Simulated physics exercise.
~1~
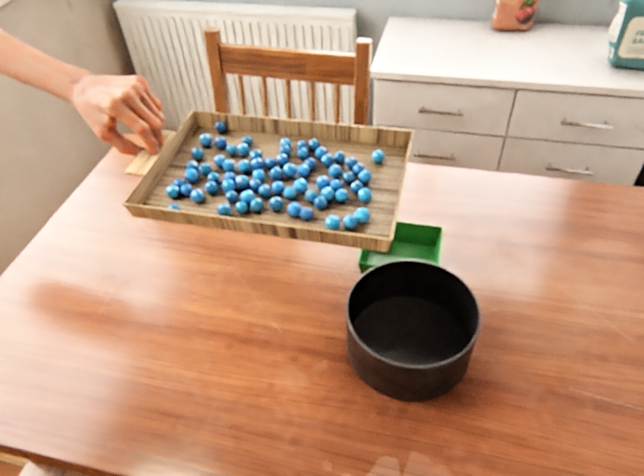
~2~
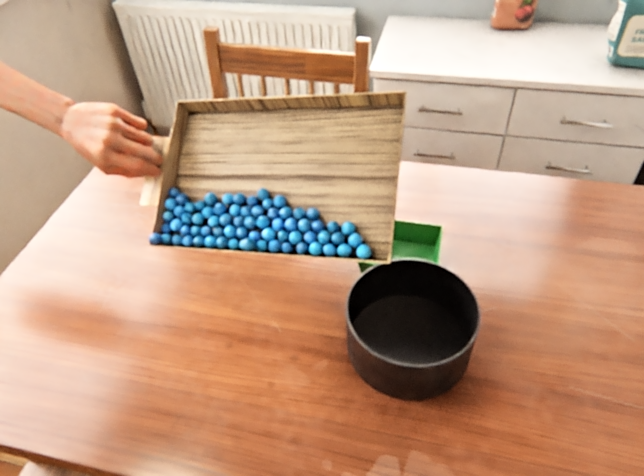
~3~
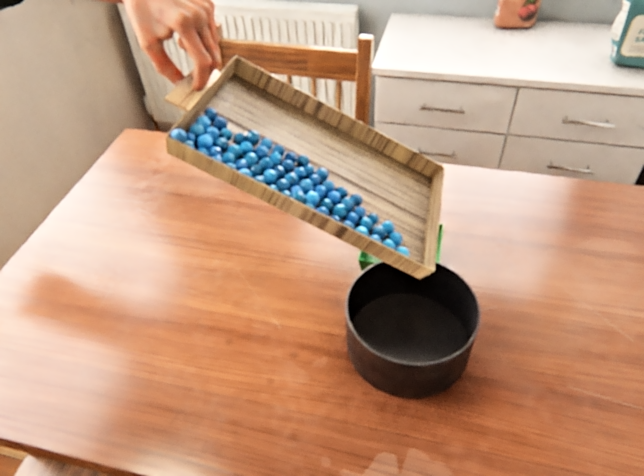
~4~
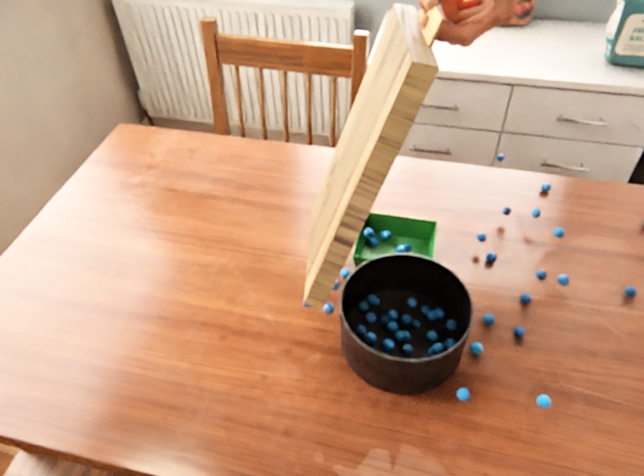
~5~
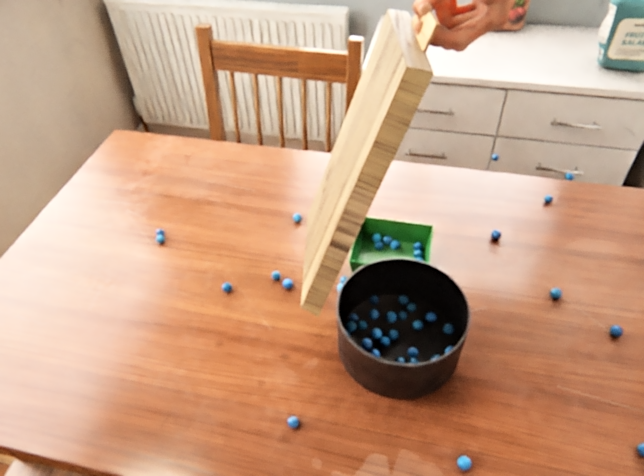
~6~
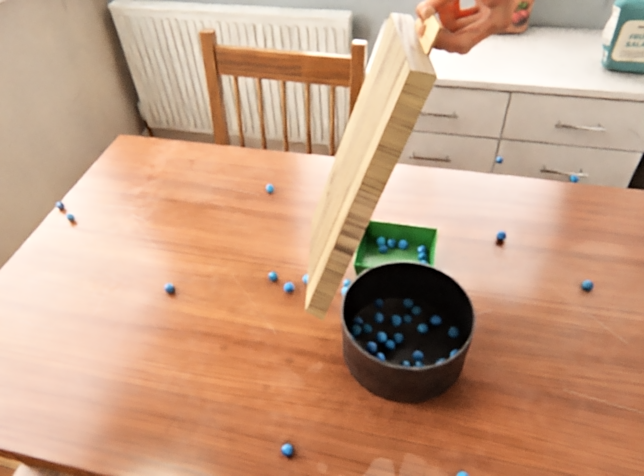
At a wooden table, a hand tilts a tray of blue balls, eases it back, then tips it steeply to the right over a black pot and green tin; many balls land in the pot, a few in the tin, and others scatter across the tabletop.
